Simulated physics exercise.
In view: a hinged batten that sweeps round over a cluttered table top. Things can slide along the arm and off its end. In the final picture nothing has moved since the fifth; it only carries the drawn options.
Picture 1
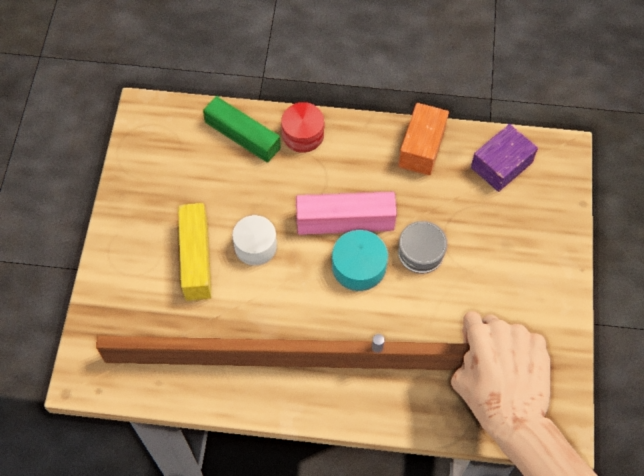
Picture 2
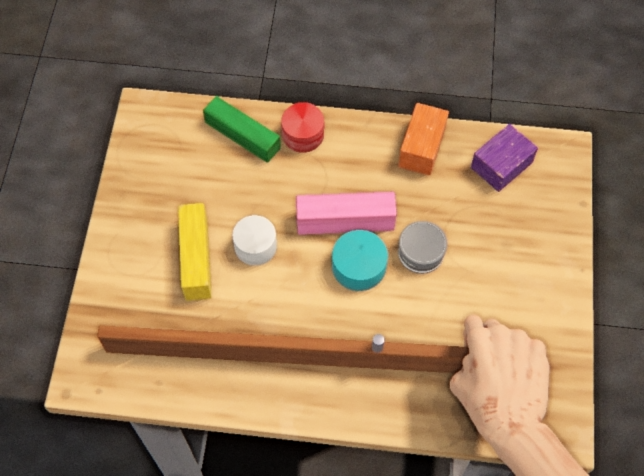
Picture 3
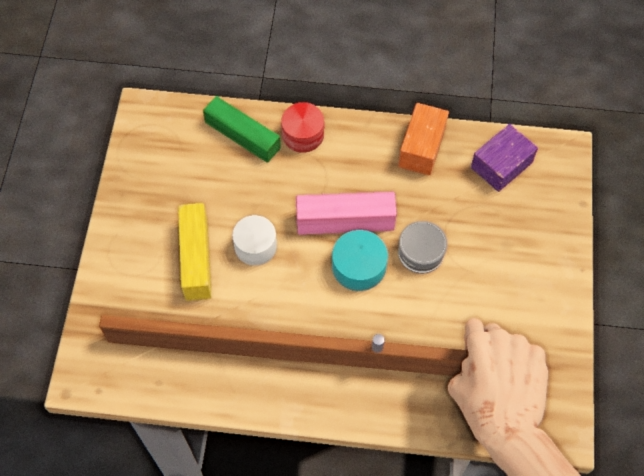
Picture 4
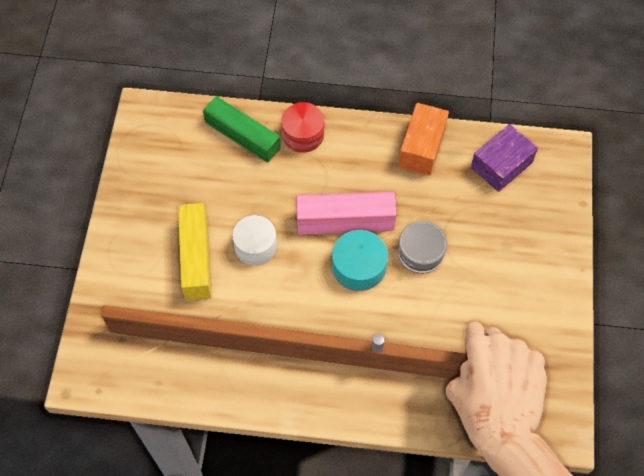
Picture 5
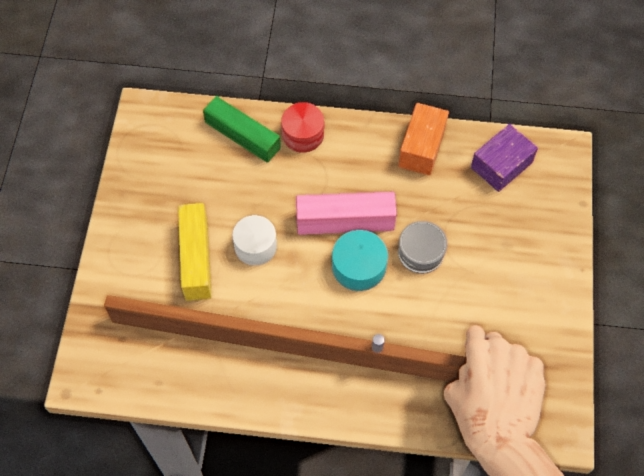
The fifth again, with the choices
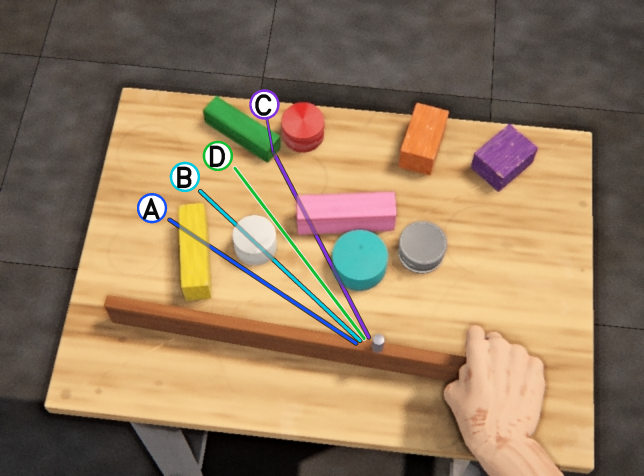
A hand slowly swings the left end of a brown batten upward, toward a yellow bar.
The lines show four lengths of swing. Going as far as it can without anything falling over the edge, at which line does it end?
Nothing falls up to C.
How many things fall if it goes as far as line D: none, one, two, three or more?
The count is none.
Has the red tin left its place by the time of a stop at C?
Yes.
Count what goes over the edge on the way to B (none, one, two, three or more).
In all, none.
On the marked copy, A at (260, 280); B at (277, 263); C at (319, 240); D at (297, 250).
Following C. Soon after the start, arm (253, 279); yellow bar (207, 215); red tin (303, 128).
Later, arm (286, 245); yellow bar (239, 176); pink stick (356, 210).
In the end, arm (316, 228); green stick (280, 105); red tin (331, 111); nothing has fallen.
As for the rest, A is safe but short; B is safe but short; D is safe but short.
